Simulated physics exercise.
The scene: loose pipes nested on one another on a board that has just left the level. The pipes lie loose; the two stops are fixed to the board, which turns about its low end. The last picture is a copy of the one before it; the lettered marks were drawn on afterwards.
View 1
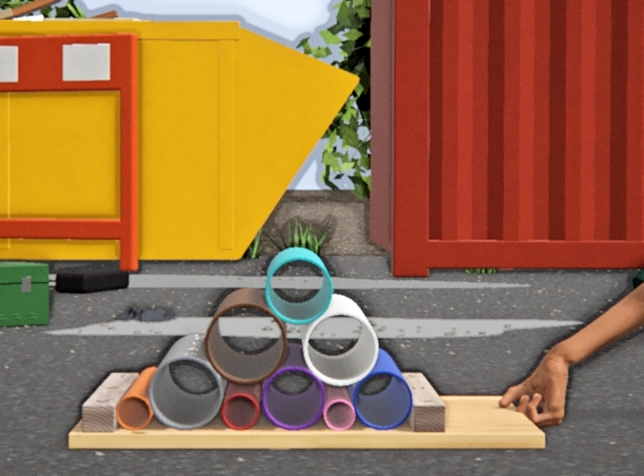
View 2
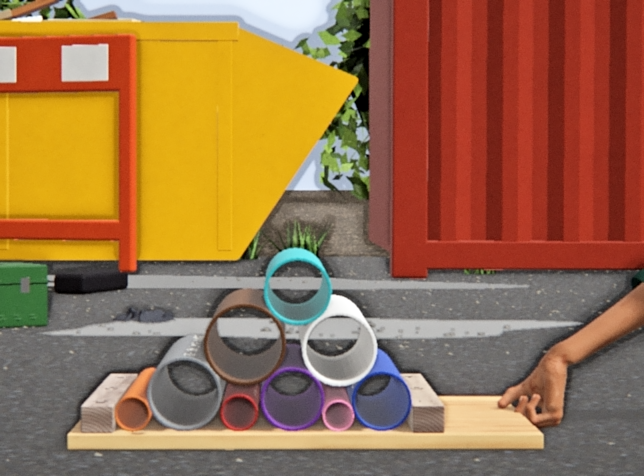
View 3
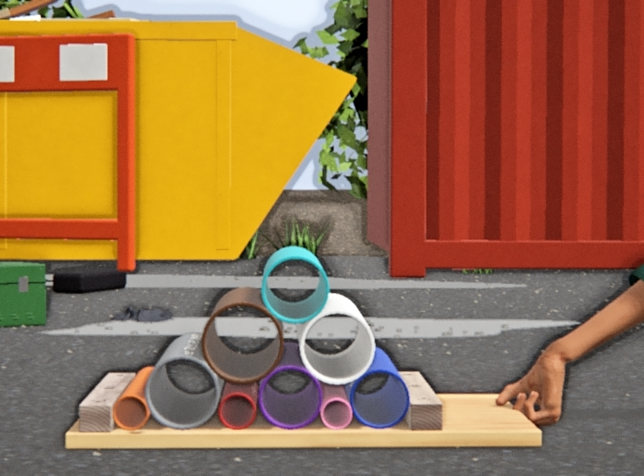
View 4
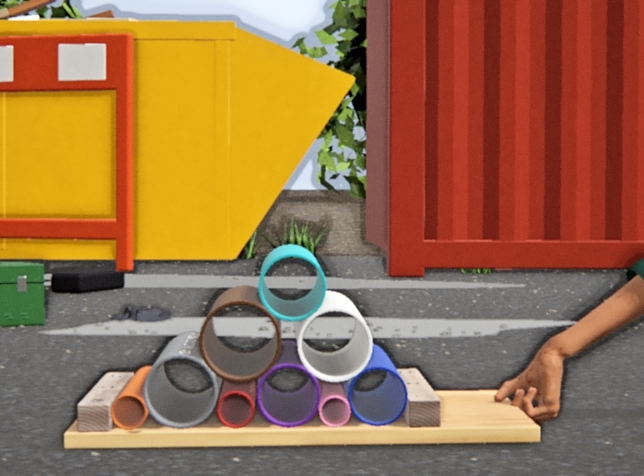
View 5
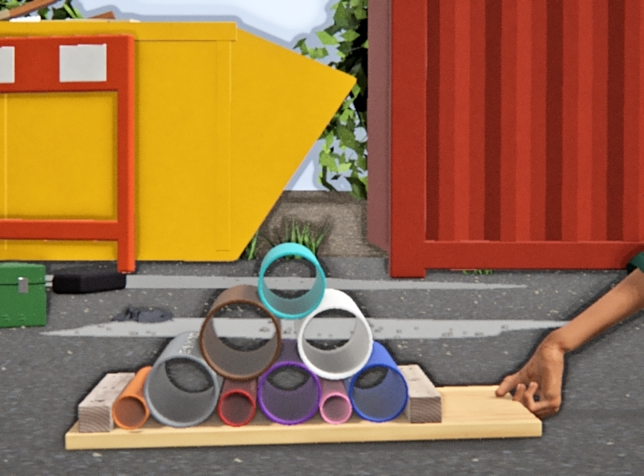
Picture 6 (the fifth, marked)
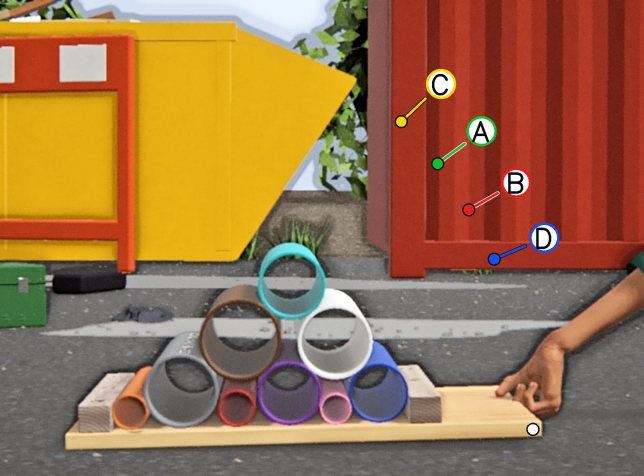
To begin with, loose coloured pipes sit nested in a pile between two blocks on a wooden board, with a hand at its right end, and almost nothing moves apart from a faint drift of the whole view. Then the hand raises the right end slightly, and the pipes stay stacked together.
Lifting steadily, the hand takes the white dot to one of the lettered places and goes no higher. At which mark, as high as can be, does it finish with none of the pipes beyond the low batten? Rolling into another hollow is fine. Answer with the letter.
Raise it to A.
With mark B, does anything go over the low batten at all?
At B: No.
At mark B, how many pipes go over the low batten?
At B the number is none.
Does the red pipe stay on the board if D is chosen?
Yes.
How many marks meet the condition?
Three of them.
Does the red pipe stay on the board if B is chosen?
The red pipe: Yes.
On the marked copy, A at (438, 164); B at (469, 210); C at (402, 122); D at (494, 259); the white dot at (533, 429).
Taking A. A third of the way, board at 20°.
Two thirds of the way, board at 37°.
When it is over, board at 37°, none over the low batten.
As for the rest, B none over the low batten; C three over the low batten (white, brown, turquoise); D none over the low batten.
